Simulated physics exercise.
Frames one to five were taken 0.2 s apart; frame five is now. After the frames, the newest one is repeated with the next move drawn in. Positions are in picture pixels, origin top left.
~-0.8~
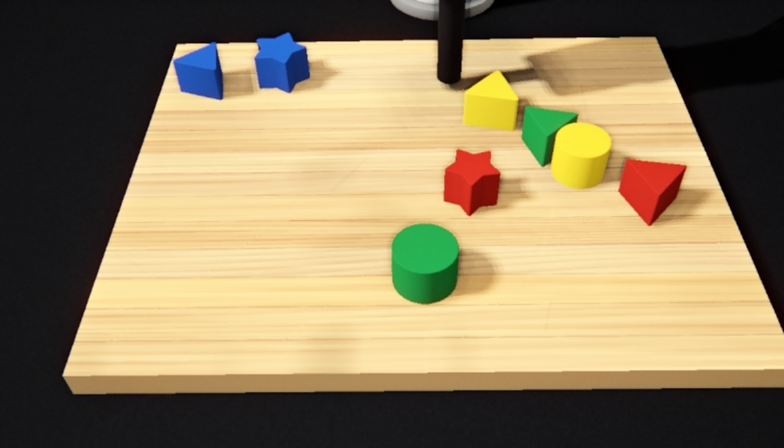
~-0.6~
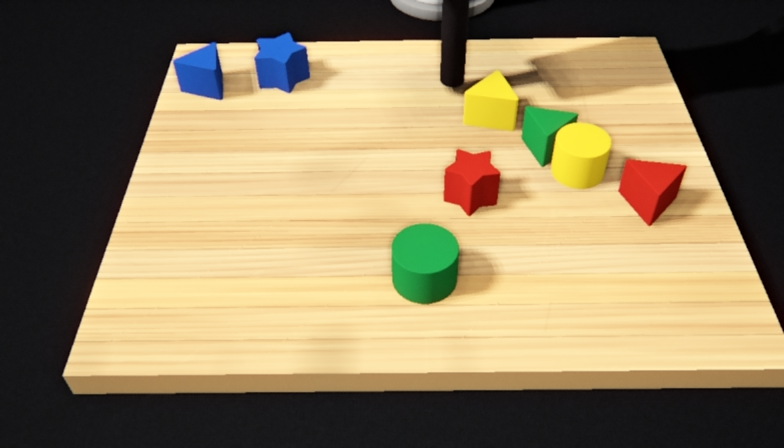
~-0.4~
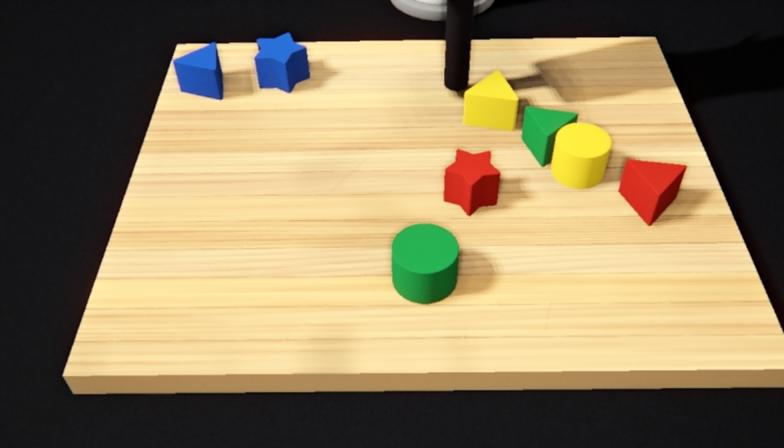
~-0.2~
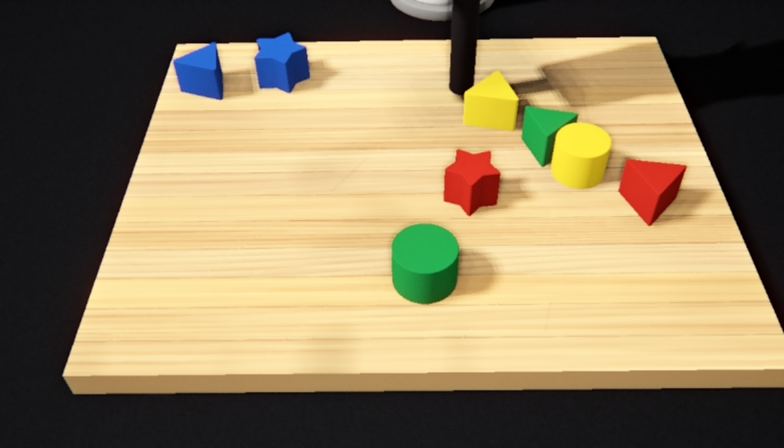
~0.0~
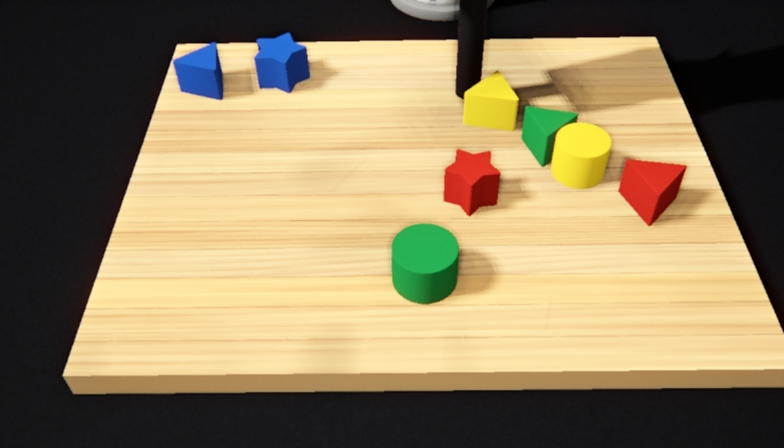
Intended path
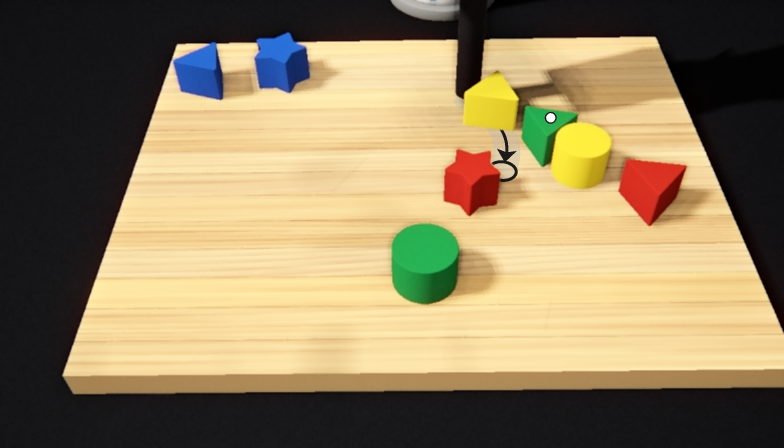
A black rod above a wooden board of colored blocks moved slightly down and to the right, coming close beside the yellow three-sided block, while all the blocks stayed still.
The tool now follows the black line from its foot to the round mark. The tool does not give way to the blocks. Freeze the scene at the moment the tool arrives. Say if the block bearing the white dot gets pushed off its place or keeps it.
At the end of the path, it will have moved.
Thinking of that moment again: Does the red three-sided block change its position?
No, I don't think so.
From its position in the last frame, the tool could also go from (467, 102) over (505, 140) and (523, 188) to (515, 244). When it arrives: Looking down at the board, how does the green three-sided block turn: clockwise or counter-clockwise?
Viewed from above, counterclockwise.
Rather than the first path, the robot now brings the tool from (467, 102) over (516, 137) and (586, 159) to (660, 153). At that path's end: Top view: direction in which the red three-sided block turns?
Viewed from above: Anti-clockwise.
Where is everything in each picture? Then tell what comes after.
The first frame shows tool tip at (449, 77); block tops, red star-shaped block at (473, 165); yellow three-sided block at (494, 87); green three-sided block at (551, 118); yellow disc at (584, 139); red three-sided block at (658, 172).
The second frame shows tool at (452, 81); blocks unchanged.
The third frame shows tool at (456, 84); blocks unchanged.
The fourth frame shows tool at (461, 88); blocks unchanged.
The fifth frame shows tool at (468, 93); red star-shaped block at (473, 165); yellow three-sided block at (494, 87); green three-sided block at (551, 118); yellow disc at (584, 139); red three-sided block at (658, 172).
Path on the board, from (467, 102) via (494, 120) and (507, 144), ending at (502, 171); the dot is on the green three-sided block.
The first path, step by step. One third of the way, tool at (495, 111); yellow three-sided block at (509, 106), turned 35° clockwise; green three-sided block at (551, 126), turned 35° anticlockwise; yellow disc at (595, 144).
Two thirds of the way, tool at (508, 136); yellow three-sided block at (511, 133), turned 45° clockwise; green three-sided block at (543, 140), turned 80° anticlockwise; yellow disc at (598, 145).
At the end, tool at (503, 162); red star-shaped block at (466, 173), turned 20° clockwise; yellow three-sided block at (513, 161), turned 30° clockwise; green three-sided block at (548, 152), turned 95° anticlockwise; yellow disc at (599, 145); red three-sided block in place.
